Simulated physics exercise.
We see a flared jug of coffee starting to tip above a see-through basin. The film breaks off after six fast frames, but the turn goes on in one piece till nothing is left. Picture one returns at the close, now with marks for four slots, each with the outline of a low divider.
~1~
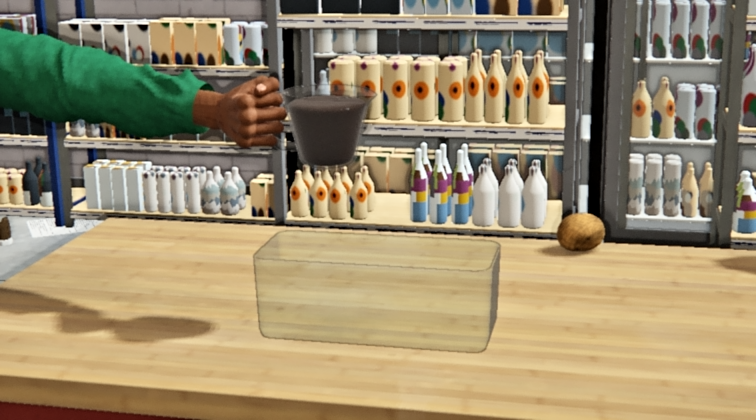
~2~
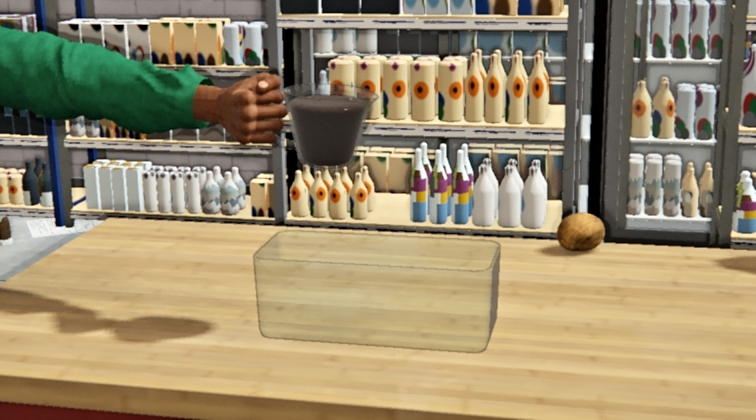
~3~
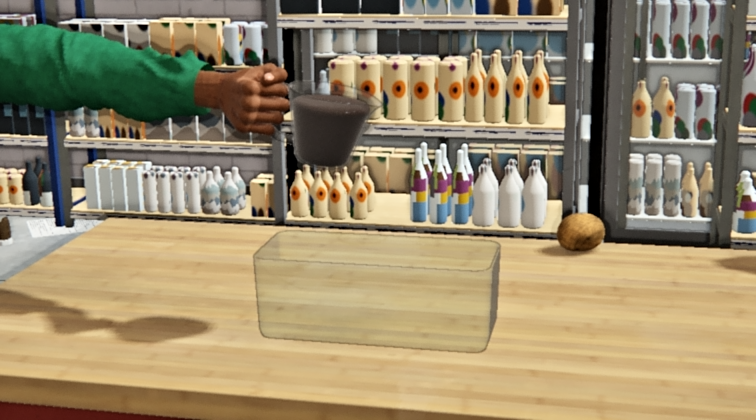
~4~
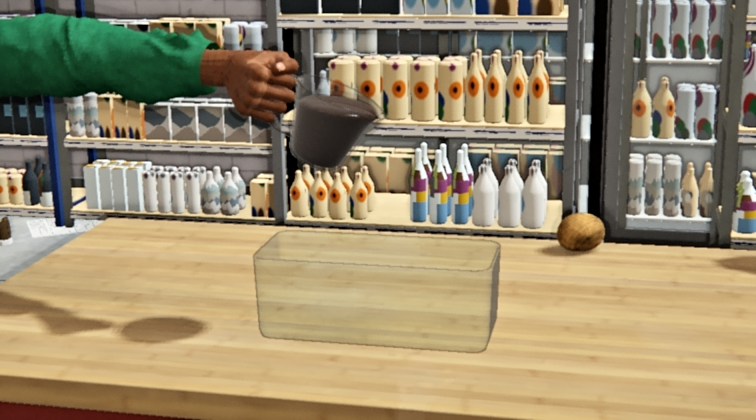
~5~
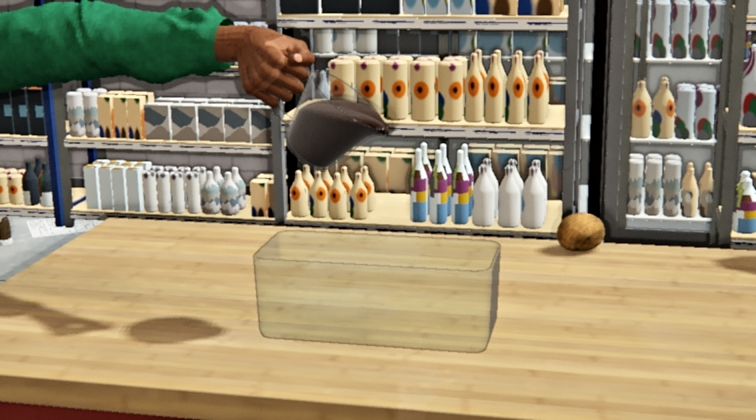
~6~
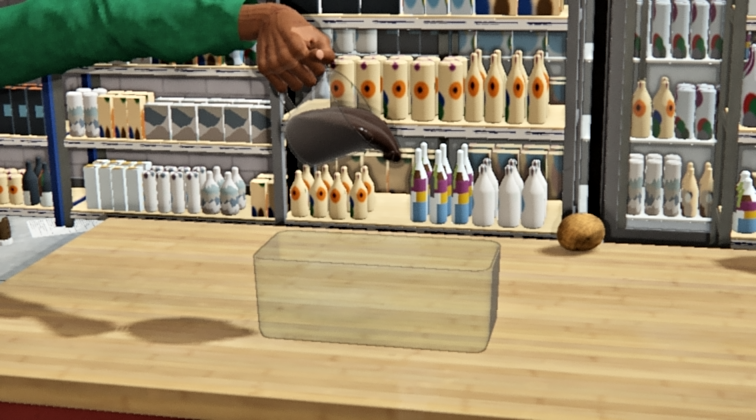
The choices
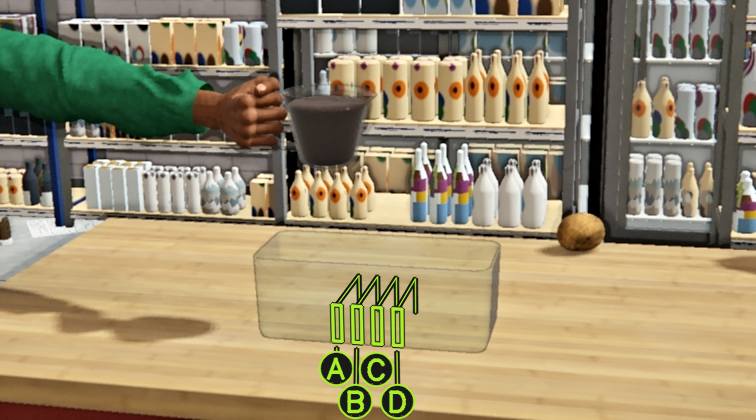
In a shop, a green-sleeved arm tilting a flared jug rightward above a clear basin, dark liquid starting over its lip.
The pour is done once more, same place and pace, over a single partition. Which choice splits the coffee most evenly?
It is D.
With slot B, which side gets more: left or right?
The right side.
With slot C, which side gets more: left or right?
The right side.
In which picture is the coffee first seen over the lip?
Picture 5.
On the marked copy, A at (336, 347); B at (356, 349); C at (376, 350); D at (396, 352).
For slot A, about 5 % ends left of the wall and 88 % right of it; 7 % is lost outside.
For slot B, about 5 % ends left of the wall and 88 % right of it; 6 % is lost outside.
For slot C, about 15 % ends left of the wall and 79 % right of it; 5 % is lost outside.
For slot D, about 52 % ends left of the wall and 42 % right of it; 6 % is lost outside.
